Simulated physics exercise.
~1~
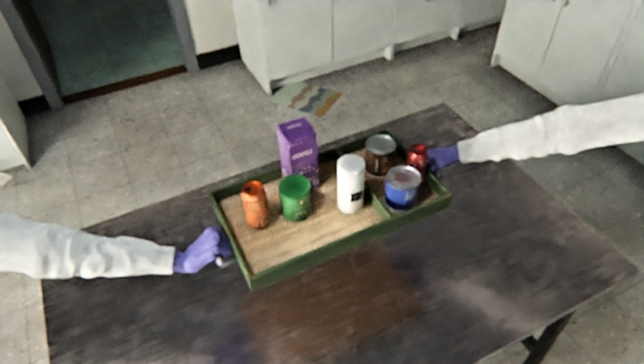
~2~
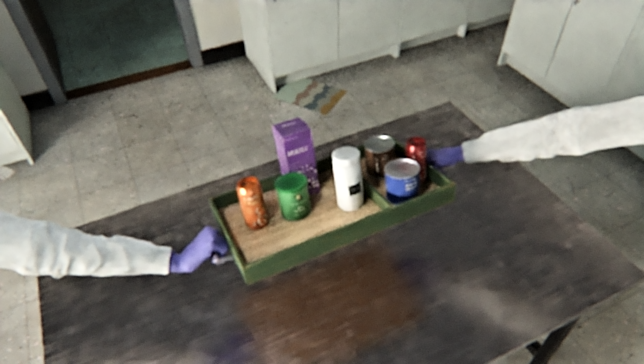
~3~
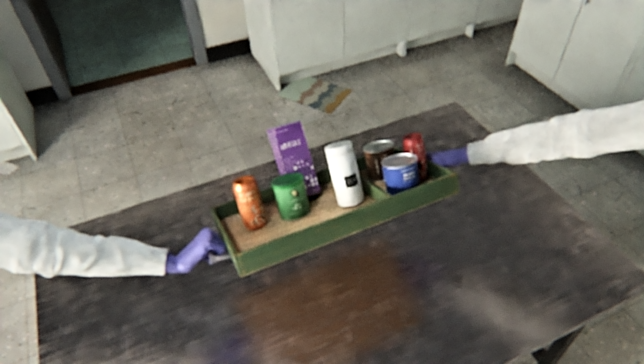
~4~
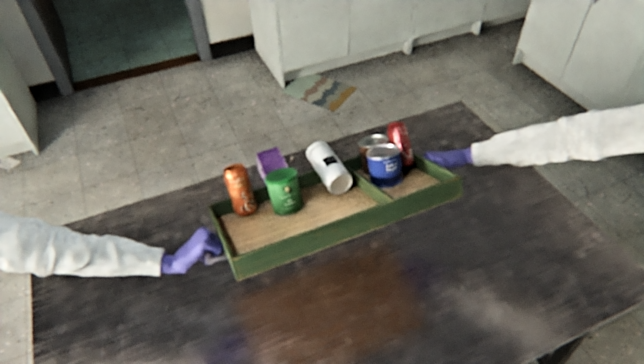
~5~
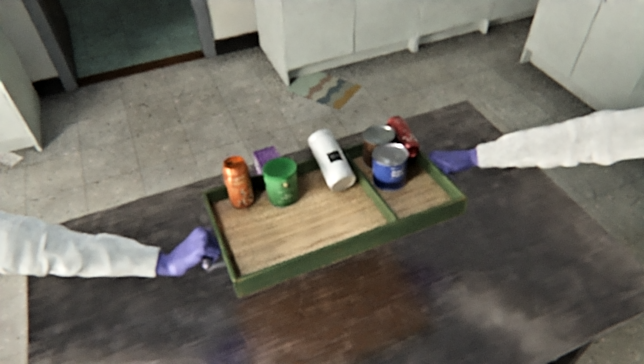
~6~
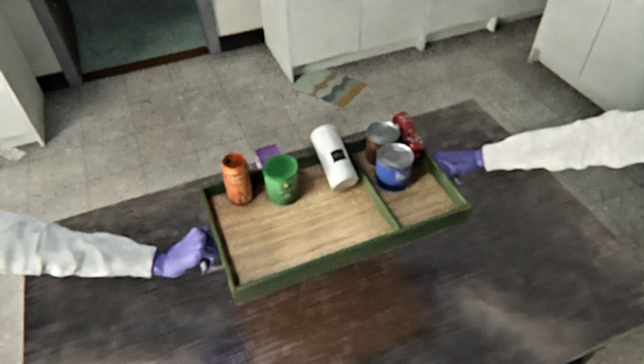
At the start, two purple-gloved hands hold a green-rimmed wooden tray over a dark table, carrying a purple carton, a white jar and several coloured cans and tins. The hands tip the tray so its far edge drops, and the carton and jar begin to lean. The carton then topples over the far rim, while the white jar falls back and the other items shift toward that side. As the tray is levelled again, the red can lies on its side. It ends with the carton off the tray behind the far edge, the jar and red can lying over, and the orange can upright beside the green tin.
